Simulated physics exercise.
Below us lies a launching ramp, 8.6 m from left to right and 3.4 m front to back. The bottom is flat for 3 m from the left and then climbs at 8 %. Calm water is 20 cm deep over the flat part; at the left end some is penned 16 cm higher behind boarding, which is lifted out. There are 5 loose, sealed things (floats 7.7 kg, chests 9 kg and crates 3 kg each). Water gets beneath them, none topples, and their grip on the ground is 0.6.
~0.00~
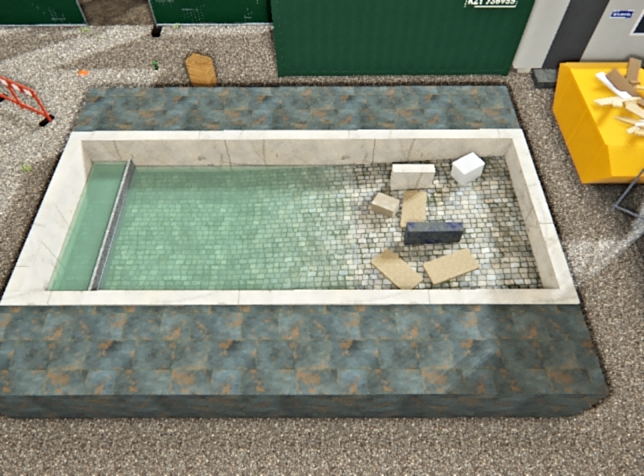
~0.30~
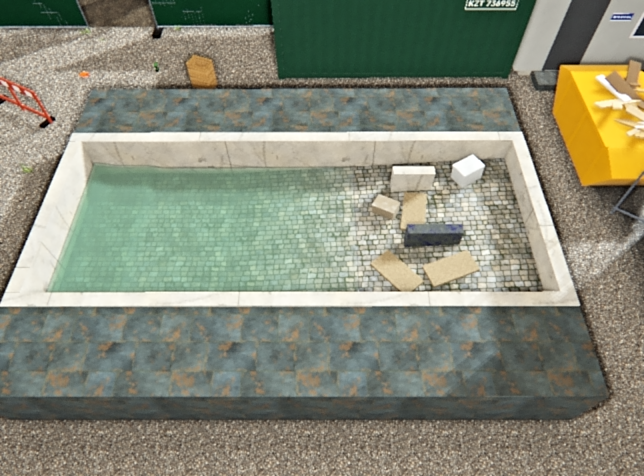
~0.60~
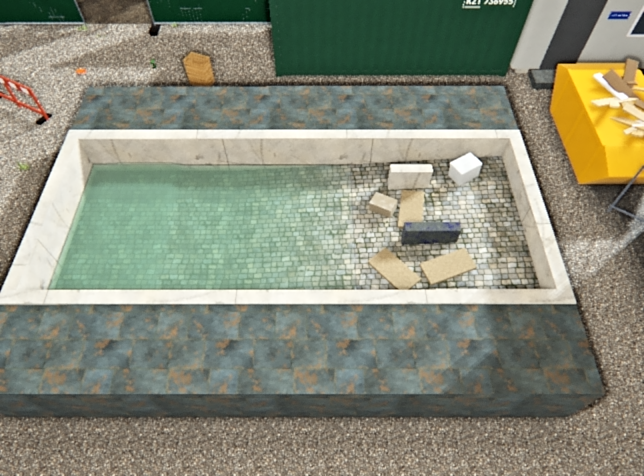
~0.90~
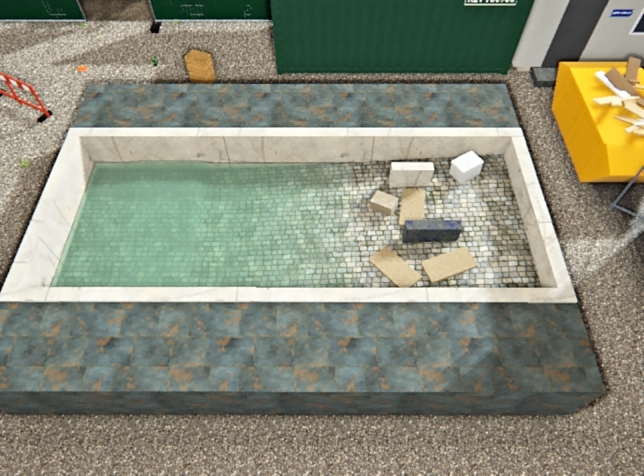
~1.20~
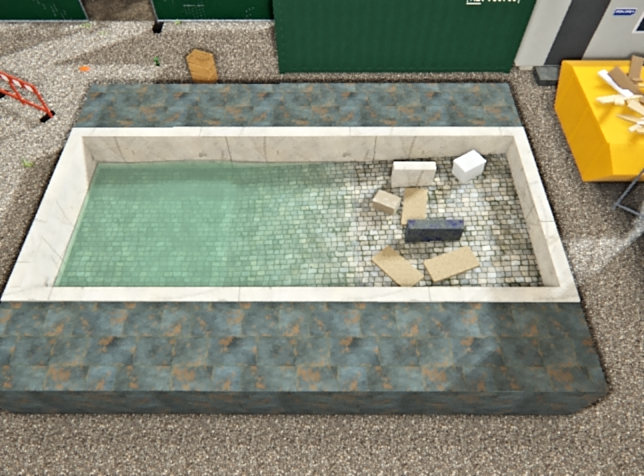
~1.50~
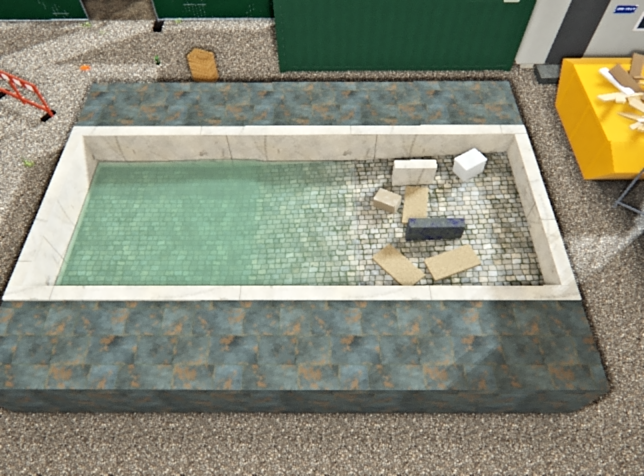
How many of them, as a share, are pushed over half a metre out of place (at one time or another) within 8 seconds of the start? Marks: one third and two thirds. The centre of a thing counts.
It is from one to two thirds.
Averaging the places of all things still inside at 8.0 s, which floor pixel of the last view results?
Near (369, 218).
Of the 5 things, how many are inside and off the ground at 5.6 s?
At that moment 3.
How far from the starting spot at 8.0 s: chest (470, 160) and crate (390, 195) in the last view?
In that order: 0 cm, 200 cm.
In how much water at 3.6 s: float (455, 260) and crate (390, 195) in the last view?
Roughly 0 and 4 cm.
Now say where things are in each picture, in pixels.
In the first picture, a float at (414, 209), on the bottom; a chest at (470, 163), on the bottom; 18.2 m2 under water; 0 of 5 have shifted.
In the second picture, a float at (414, 211) rests on the ground; a chest at (470, 165), on the bottom; water covers 18.2 m2; 0 of 5 have shifted.
In the third picture, a float at (412, 209) rests on the ground; a chest at (468, 163) rests on the ground; 18.2 m2 under water; 0 of 5 have shifted.
In the fourth picture, a float at (413, 207) rests on the ground; a chest at (469, 161) rests on the ground; water covers 18.2 m2; 0 of 5 have shifted.
In the fifth picture, a float at (415, 206), on the bottom; a chest at (471, 161) rests on the ground; 18.2 m2 under water; 0 of 5 have shifted.
In the sixth picture, a float at (416, 205) rests on the ground; a chest at (472, 159) rests on the ground; 18.2 m2 under water; 0 of 5 have shifted.
After 2.1 s 0 of 5 are over 50 cm from their spots; 0 afloat.
After 3.6 s 0 of 5 are over 50 cm from their spots; 0 afloat.
After 5.6 s 1 of 5 are over 50 cm from their spots; 3 afloat.
After 8.0 s 3 of 5 are over 50 cm from their spots, and 3 have been at some point; 2 afloat.
